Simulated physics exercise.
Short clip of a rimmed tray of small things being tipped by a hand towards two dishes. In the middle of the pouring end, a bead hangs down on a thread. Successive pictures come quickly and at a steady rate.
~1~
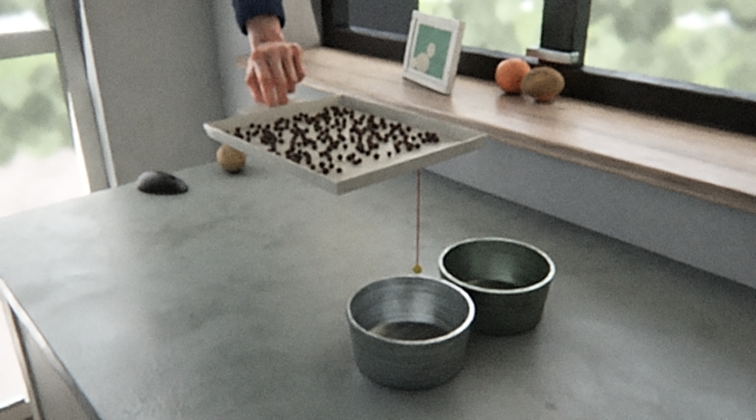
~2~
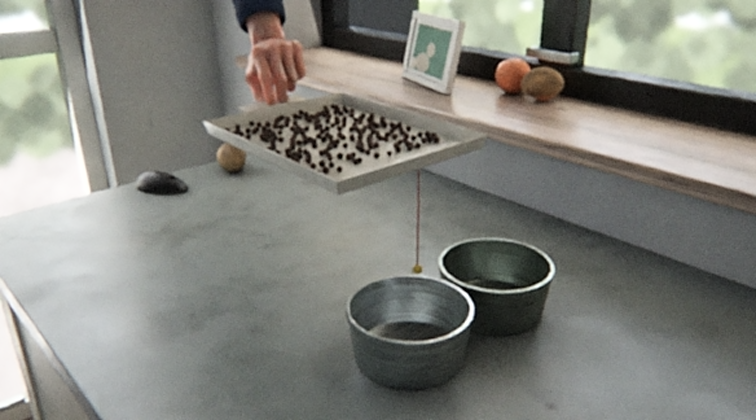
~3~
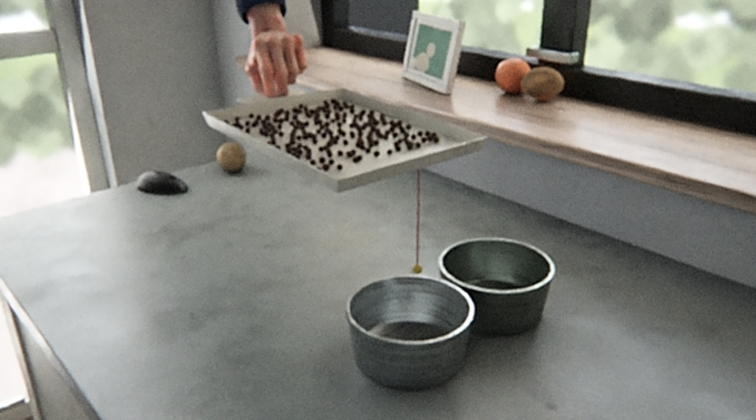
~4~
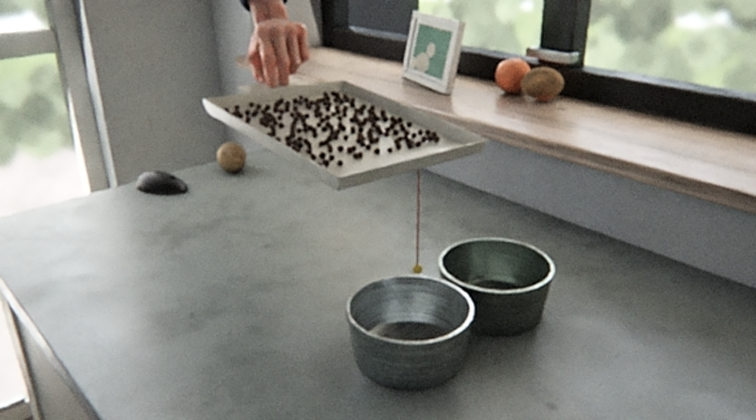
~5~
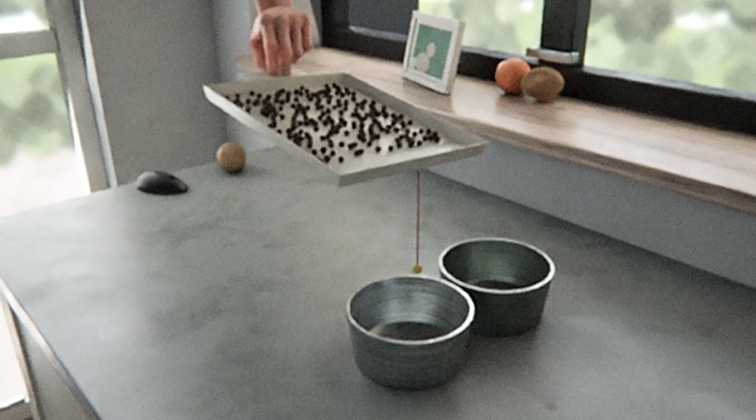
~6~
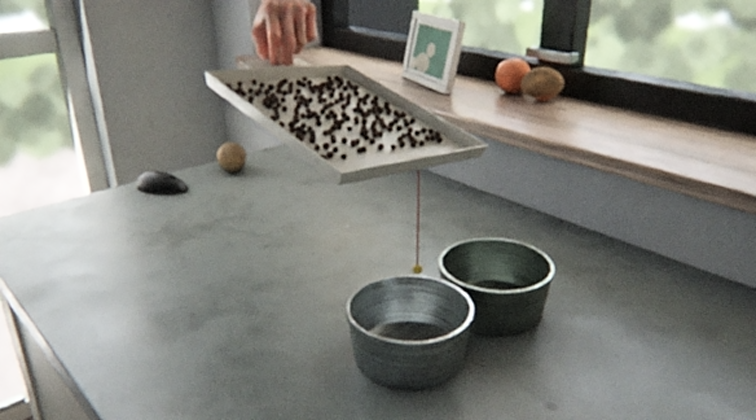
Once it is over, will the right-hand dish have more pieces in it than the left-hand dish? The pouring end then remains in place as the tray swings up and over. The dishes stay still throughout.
Yes, the right one fills more.
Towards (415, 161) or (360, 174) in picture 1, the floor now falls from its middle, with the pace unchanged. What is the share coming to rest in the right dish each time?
Around 60 percent for the first aim and around 0 percent for the second.
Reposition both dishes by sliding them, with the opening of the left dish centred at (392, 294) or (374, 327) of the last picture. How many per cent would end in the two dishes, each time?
The first gives 100 %, the second 60 %.
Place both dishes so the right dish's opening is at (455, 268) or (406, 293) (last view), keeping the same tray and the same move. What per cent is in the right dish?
Trial 1: 90 percent; trial 2: 0 percent.
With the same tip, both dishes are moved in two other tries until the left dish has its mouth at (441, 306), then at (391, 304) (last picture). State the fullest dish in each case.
First try: The rightmost dish. Second try: The rightmost dish.
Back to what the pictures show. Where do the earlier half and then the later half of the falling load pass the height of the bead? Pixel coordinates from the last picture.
It passes near (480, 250) first and then near (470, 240).
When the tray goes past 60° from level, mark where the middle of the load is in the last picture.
(452, 154).
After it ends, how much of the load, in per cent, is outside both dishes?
Result: Near 0 % of the load.
Soon after the last picture, tray tipped steeply; most on the tray; a small part in the right dish; a stray few outside both; a stray few in the air.
A little later, tray tipped past a quarter turn; a stray few on the tray; most in the right dish; a stray few outside both; a small part in the air.
Later still, tray tipped past a quarter turn; nearly all in the right dish; a stray few outside both.
At rest, tray tipped past a quarter turn; none in the left dish; nearly all in the right dish; a stray few outside both.
